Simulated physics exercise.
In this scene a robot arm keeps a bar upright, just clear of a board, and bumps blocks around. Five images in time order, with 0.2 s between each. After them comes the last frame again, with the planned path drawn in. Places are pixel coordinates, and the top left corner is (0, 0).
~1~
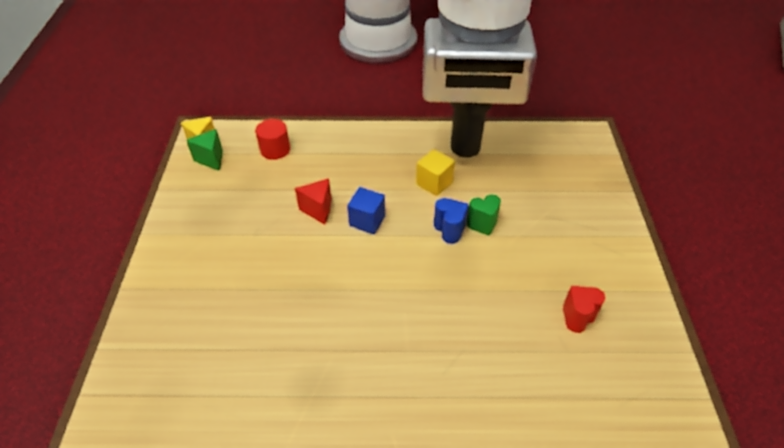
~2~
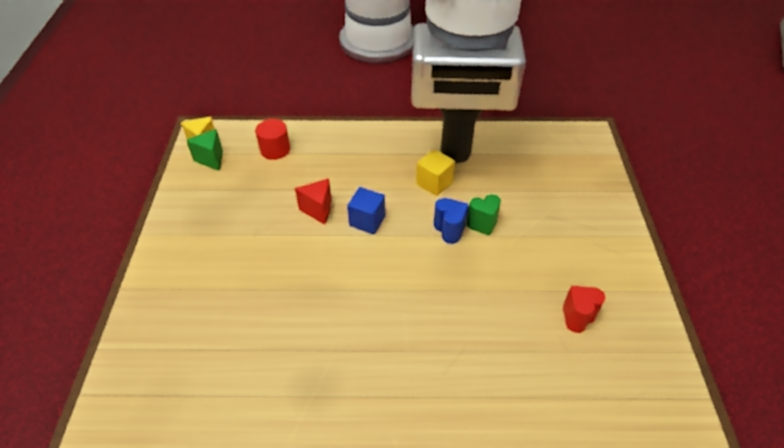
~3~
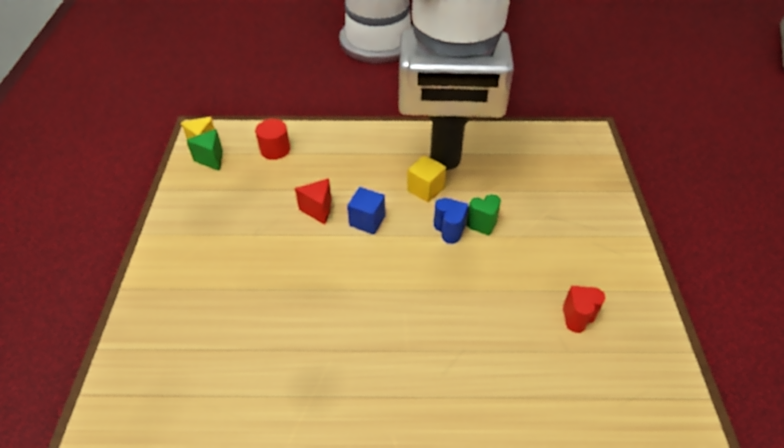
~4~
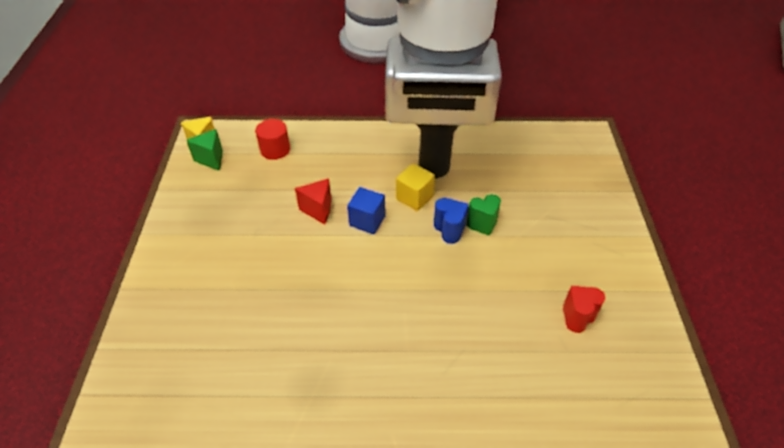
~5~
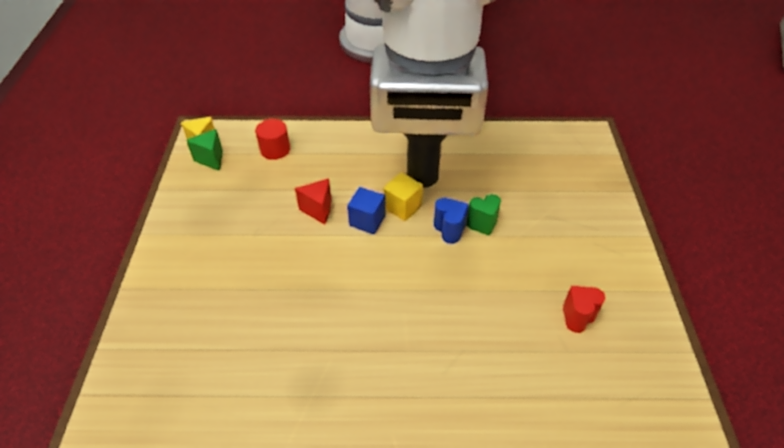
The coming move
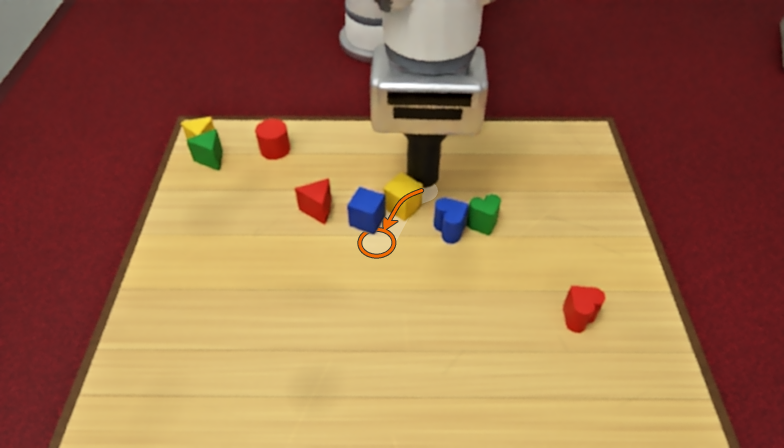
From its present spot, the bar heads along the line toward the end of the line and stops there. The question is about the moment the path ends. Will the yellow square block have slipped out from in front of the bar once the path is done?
My answer is no.
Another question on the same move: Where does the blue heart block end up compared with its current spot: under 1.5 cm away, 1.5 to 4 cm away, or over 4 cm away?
Travels under 1.5 cm.
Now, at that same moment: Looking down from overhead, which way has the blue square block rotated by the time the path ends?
It goes clockwise.
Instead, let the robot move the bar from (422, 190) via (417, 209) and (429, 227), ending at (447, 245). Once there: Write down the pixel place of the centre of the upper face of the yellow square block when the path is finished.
I expect it at (392, 207).
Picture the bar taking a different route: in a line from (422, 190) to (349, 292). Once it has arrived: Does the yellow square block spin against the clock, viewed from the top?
No, that is not how it ends up.
Path on the board, from (422, 190) by way of (400, 202) and (389, 222) to (377, 243).
On the path given first. Halfway along, bar at (394, 199); blue square block at (342, 215), turned 60° clockwise; yellow square block at (377, 211), turned 20° anticlockwise.
At the end, bar at (376, 229); blue square block at (337, 218), turned 90° clockwise; yellow square block at (355, 243); blue heart block in place.
